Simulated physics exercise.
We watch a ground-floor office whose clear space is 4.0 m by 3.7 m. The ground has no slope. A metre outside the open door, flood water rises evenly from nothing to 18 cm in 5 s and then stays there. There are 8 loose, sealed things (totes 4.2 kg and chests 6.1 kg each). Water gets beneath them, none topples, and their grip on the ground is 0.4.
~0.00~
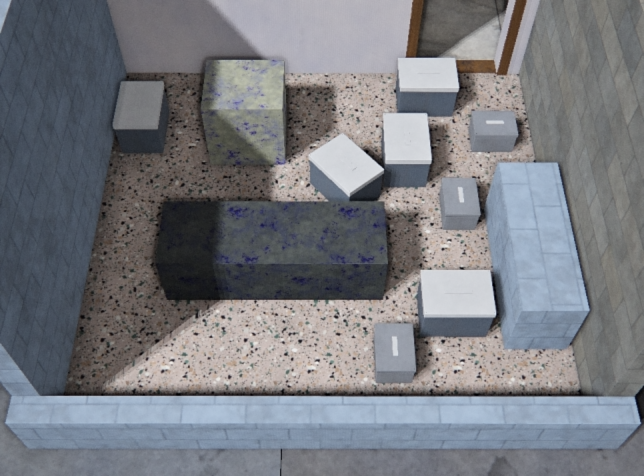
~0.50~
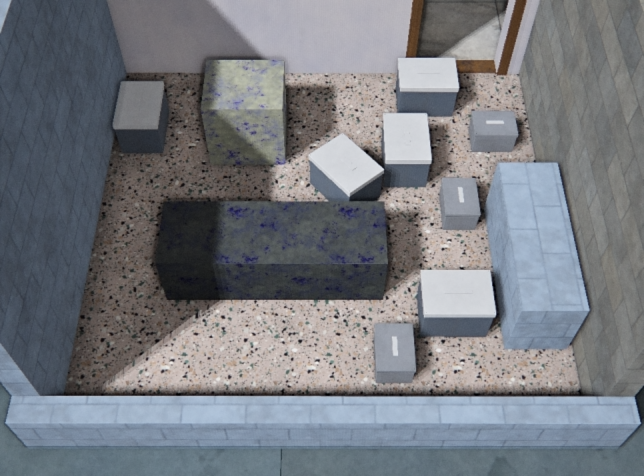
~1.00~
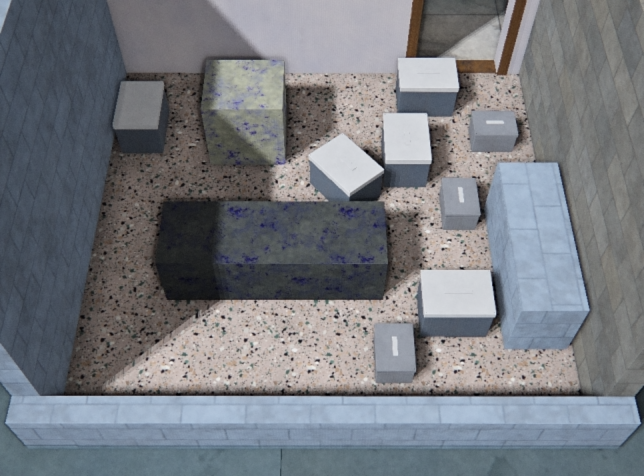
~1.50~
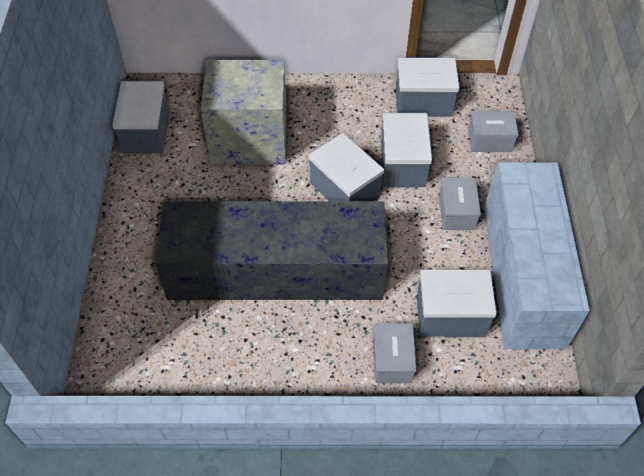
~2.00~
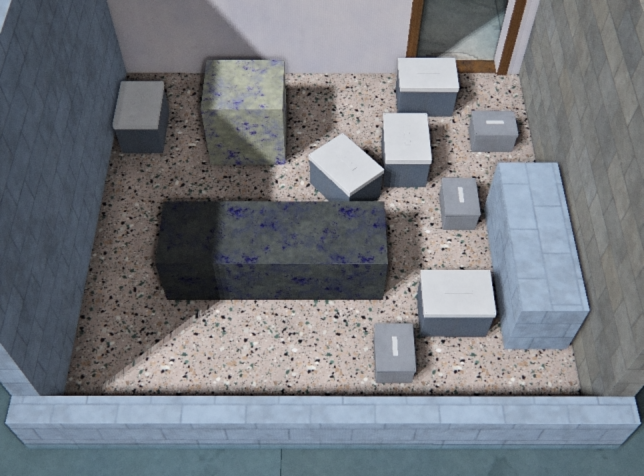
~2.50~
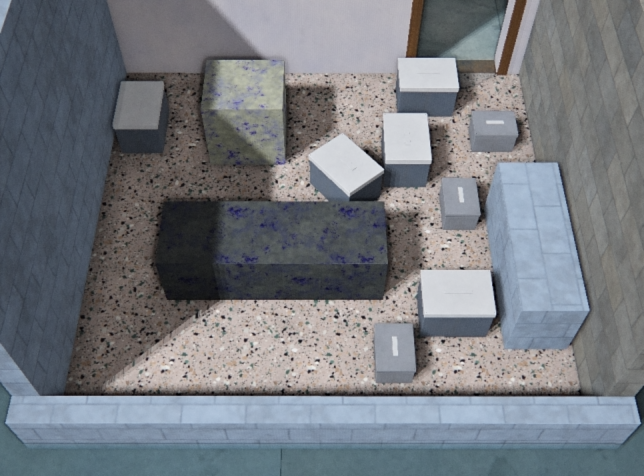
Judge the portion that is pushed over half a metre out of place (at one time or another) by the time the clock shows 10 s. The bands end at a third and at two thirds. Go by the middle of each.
It is two thirds or more.
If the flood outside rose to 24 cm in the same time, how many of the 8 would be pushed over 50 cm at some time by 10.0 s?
In that case 8 of them.
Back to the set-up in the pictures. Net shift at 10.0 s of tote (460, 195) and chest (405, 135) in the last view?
In that order: 140 cm, 200 cm.
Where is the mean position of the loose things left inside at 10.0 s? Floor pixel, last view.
Around (270, 254).
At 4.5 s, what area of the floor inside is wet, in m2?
Some 3.0 m2.
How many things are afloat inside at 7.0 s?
I count 5.
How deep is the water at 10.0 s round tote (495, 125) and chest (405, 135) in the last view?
Roughly 2 and 5 cm.
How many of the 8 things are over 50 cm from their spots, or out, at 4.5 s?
I count 1.
After 3.5 s 0 of 8 are over 50 cm from their spots; 0 afloat.
After 4.5 s 1 of 8 are over 50 cm from their spots; 0 afloat.
After 7.0 s 4 of 8 are over 50 cm from their spots; 5 afloat.
After 10.0 s 7 of 8 are over 50 cm from their spots, and 7 have been at some point; 6 afloat.
